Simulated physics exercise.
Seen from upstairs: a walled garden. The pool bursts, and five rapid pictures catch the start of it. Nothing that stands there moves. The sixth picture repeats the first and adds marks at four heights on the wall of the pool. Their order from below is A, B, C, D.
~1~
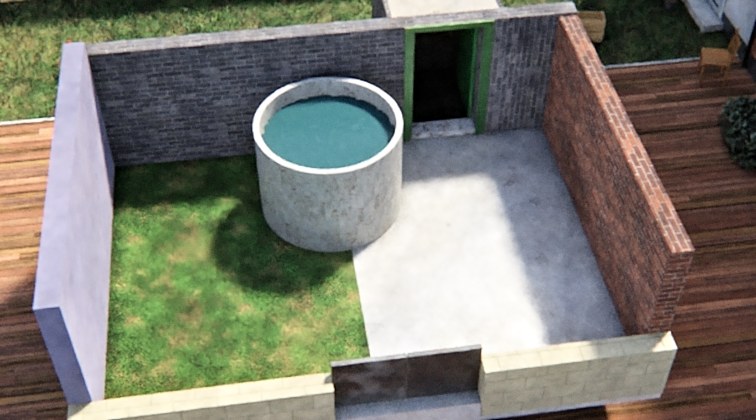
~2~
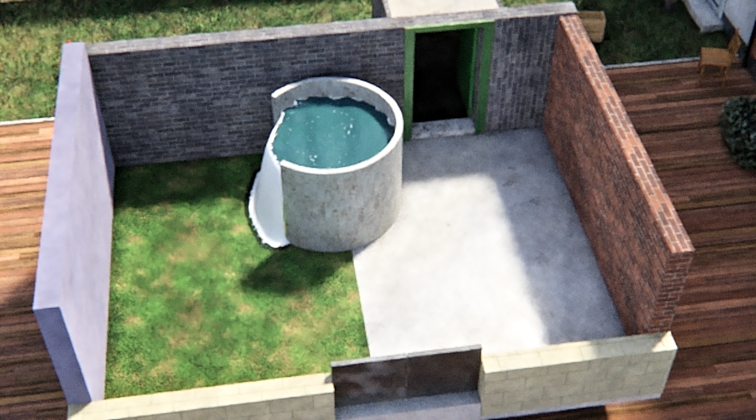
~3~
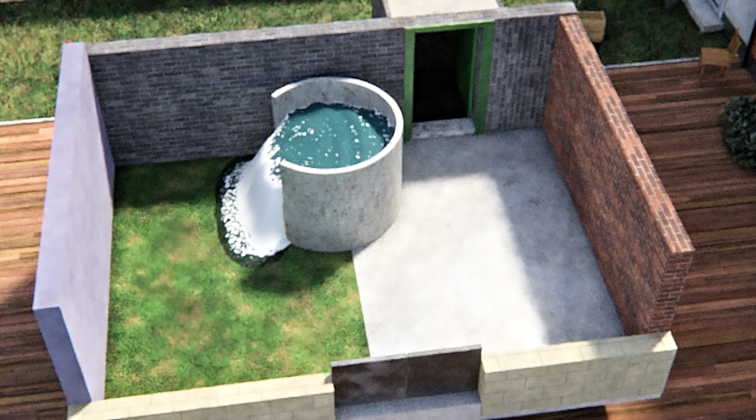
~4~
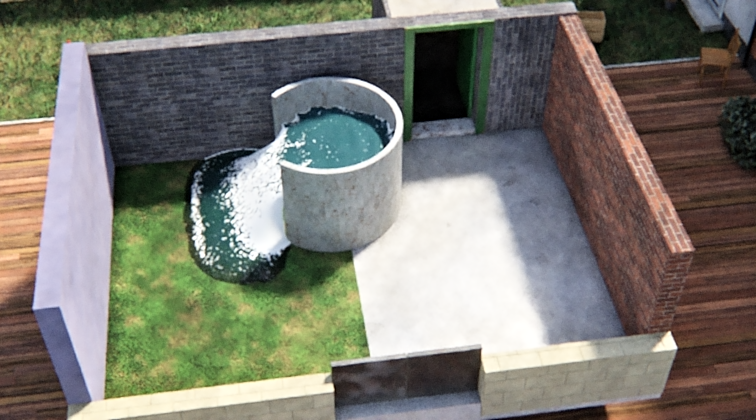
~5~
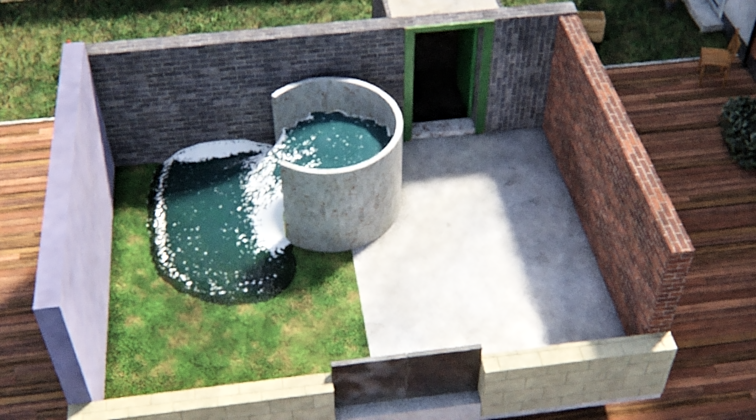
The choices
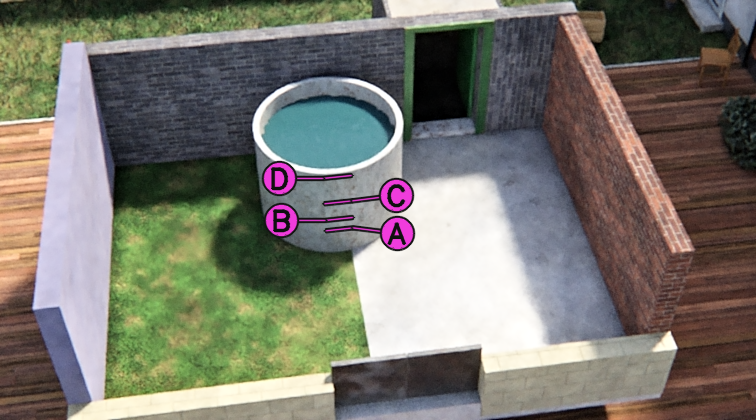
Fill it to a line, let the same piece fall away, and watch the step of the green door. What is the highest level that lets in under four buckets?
C.
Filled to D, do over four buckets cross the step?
Yes, that goes wrong.
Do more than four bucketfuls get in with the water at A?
No, that is safe.
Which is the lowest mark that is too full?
That is mark D.
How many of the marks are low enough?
Three.
On the marked copy, A at (339, 229); B at (339, 218); C at (338, 202); D at (337, 176); from the bottom up A, B, C, D.
With A, nothing gets over.
With B, nothing gets over.
With C, a splash gets over, under a bucket.
With D, about 9 bucketfuls get in.
